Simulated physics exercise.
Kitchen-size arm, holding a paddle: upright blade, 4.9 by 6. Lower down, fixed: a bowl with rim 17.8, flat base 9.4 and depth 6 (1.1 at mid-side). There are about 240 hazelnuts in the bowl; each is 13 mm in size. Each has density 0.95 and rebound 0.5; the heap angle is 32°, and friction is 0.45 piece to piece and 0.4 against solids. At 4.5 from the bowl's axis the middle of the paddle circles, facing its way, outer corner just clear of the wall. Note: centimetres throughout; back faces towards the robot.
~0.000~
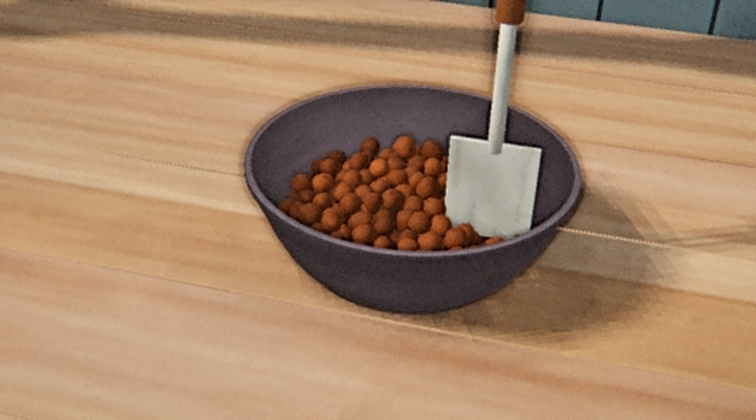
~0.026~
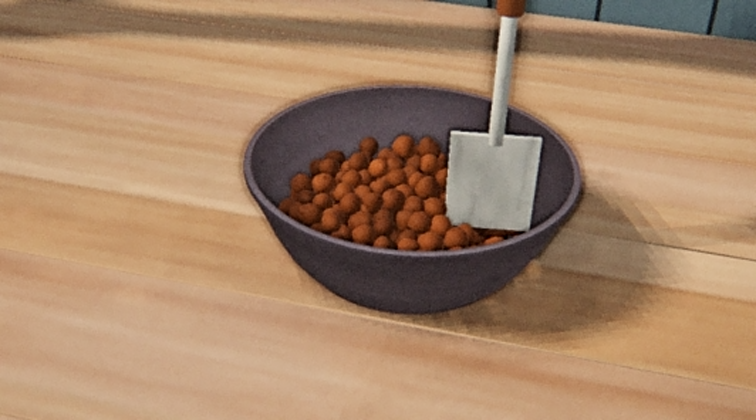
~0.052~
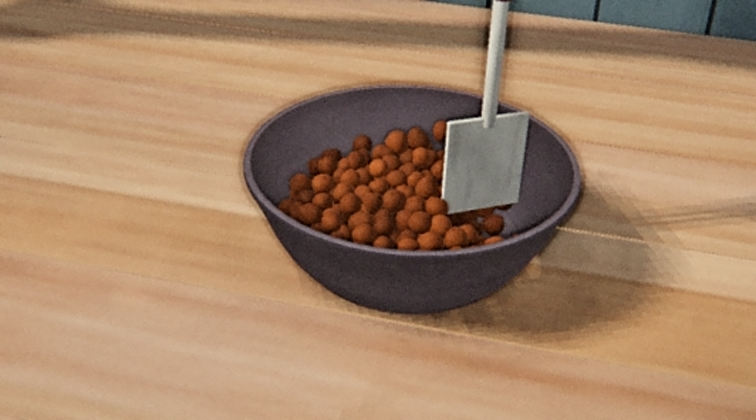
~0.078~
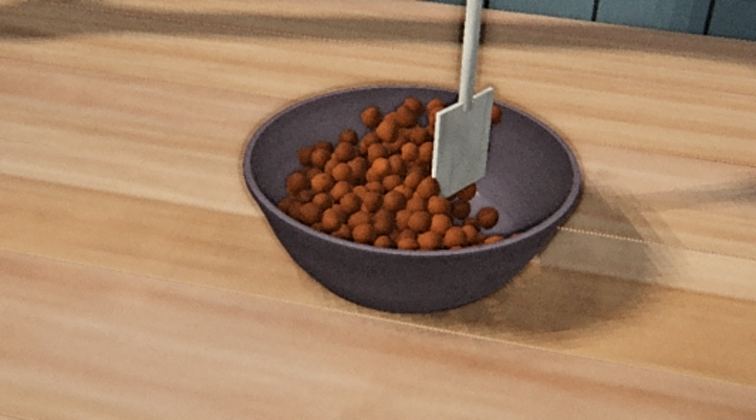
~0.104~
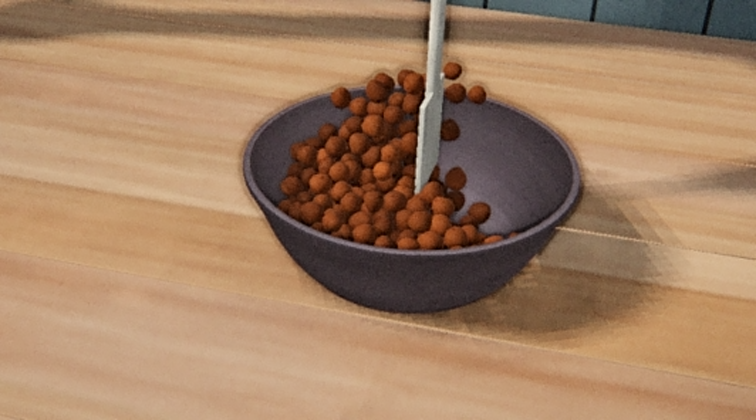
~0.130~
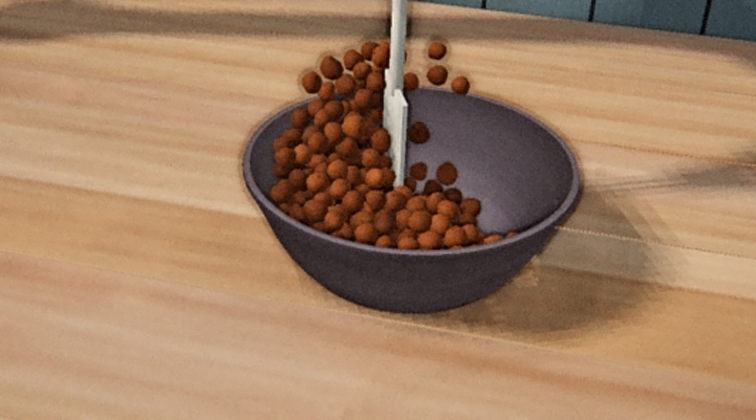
The footage shows a pale paddle with an upright blade sweeping leftward through a dark bowl of round brown hazelnuts on a wooden surface, turning edge-on as the nuts heap up at the left and several rise above the rim.
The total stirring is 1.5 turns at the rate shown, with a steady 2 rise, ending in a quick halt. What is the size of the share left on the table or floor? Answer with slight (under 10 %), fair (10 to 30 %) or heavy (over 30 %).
Heavy.
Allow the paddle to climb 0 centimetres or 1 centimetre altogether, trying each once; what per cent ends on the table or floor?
50 and 55 %.
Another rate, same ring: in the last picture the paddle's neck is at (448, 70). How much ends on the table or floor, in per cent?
Roughly 25 per cent.
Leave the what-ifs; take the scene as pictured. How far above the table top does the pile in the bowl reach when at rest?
3.5 cm or so.
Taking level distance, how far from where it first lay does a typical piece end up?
11 cm.
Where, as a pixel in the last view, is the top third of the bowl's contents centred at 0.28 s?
About pixel (438, 232).
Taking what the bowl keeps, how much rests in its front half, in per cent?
Estimate: Some 45 %.
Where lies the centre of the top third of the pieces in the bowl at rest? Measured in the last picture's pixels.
The centre sits around (416, 212) in the last picture.
After 0.28 s, 276° round, highest piece 11 above the table; 183 in the bowl, 12 on the table or floor, 48 in flight or on the tool.
After 0.44 s, 78° round, highest piece 10 above the table; 148 in the bowl, 71 on the table or floor, 24 in flight or on the tool.
After 0.72 s, 180° round, highest piece 4 above the table; 143 in the bowl, 100 on the table or floor.
After 1.42 s, 180° round, highest piece 3 above the table; 143 in the bowl, 100 on the table or floor.
In the end, 143 in the bowl, 100 on the table or floor. That is 41 % on the table or floor.
